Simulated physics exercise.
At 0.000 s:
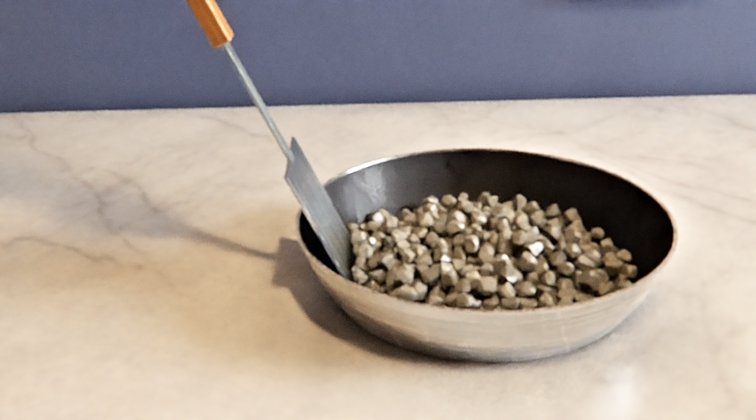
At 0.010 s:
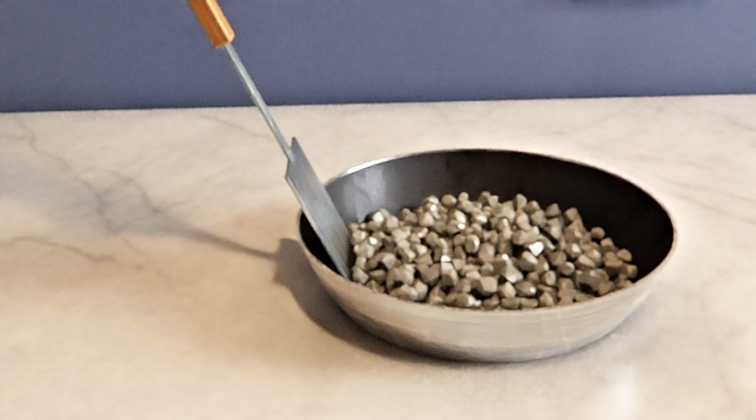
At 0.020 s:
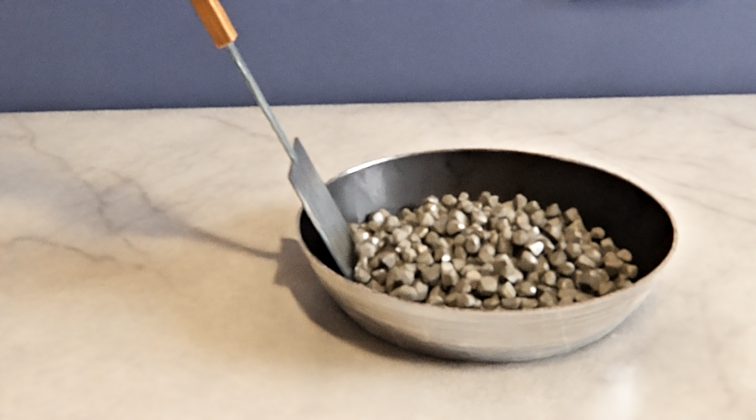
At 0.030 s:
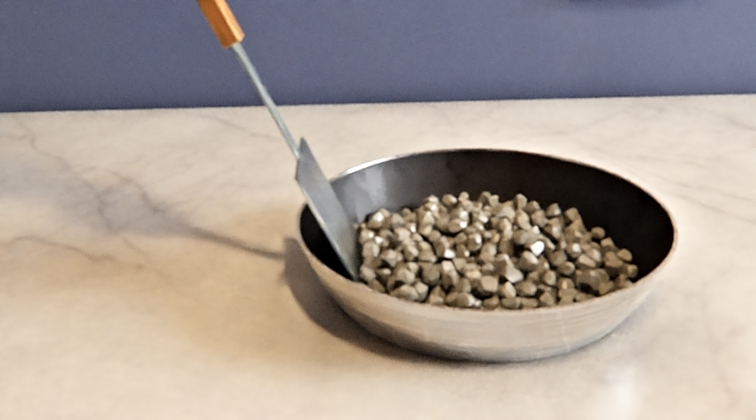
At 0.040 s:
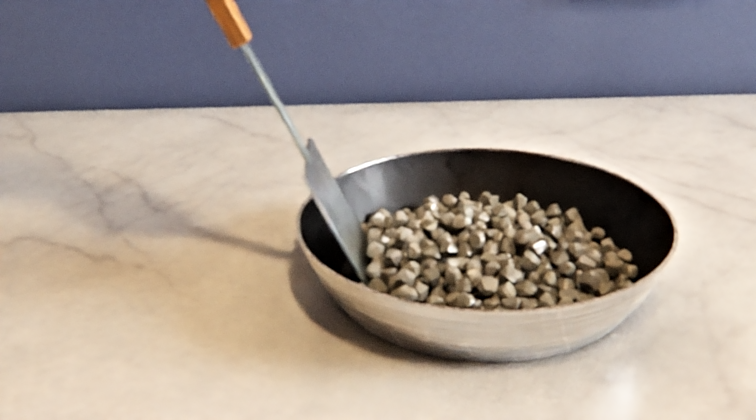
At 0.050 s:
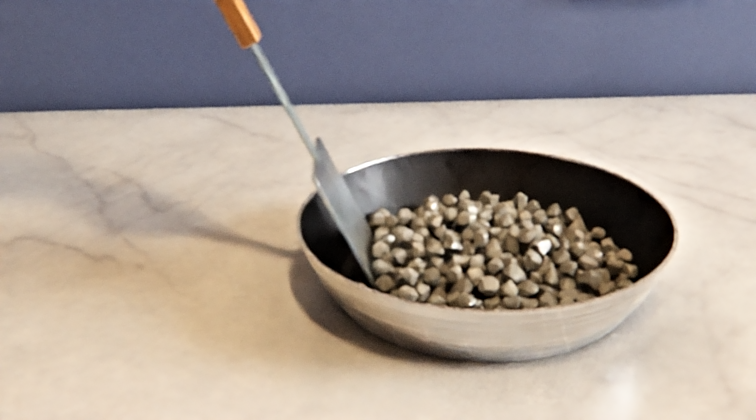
On a pale marble counter, a metal spatula with a wooden handle, dipped into the left side of a pan of small grey pebbles, slid slowly a short way right, nudging the nearest ones.
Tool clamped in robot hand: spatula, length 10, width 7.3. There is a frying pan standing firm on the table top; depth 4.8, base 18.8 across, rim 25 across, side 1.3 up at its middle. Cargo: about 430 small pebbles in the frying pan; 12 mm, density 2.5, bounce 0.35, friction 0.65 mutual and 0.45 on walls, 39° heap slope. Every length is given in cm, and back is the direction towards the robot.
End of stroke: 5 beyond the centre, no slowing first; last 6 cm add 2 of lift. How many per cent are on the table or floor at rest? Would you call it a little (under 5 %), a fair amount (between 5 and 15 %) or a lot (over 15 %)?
A little, under 5 %.
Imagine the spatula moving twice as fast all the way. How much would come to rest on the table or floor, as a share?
In that case some 10 per cent.
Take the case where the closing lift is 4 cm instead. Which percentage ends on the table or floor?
You'd expect near 0 percent of it there.
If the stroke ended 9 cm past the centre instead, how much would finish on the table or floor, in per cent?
Near 20 per cent.
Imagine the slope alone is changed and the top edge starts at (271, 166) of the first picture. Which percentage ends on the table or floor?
Some 0 per cent.
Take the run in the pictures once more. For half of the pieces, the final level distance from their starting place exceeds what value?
Distance: Around 4 cm.
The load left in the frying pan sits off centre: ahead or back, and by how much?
The balance point lies close to 4.5 cm ahead.
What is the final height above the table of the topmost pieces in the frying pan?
Roughly 6.0 centimetres.
By 0.13 s, sloping 65°, highest piece 4 above the table; 432 in the frying pan.
By 0.21 s, sloping 65°, highest piece 6 above the table; 432 in the frying pan.
By 0.44 s, sloping 65°, highest piece 6 above the table; 423 in the frying pan, 9 on the table or floor.
By 1.49 s, sloping 65°, highest piece 6 above the table; 422 in the frying pan, 10 on the table or floor.
Final count, 422 in the frying pan, 10 on the table or floor. That is 2 % on the table or floor.
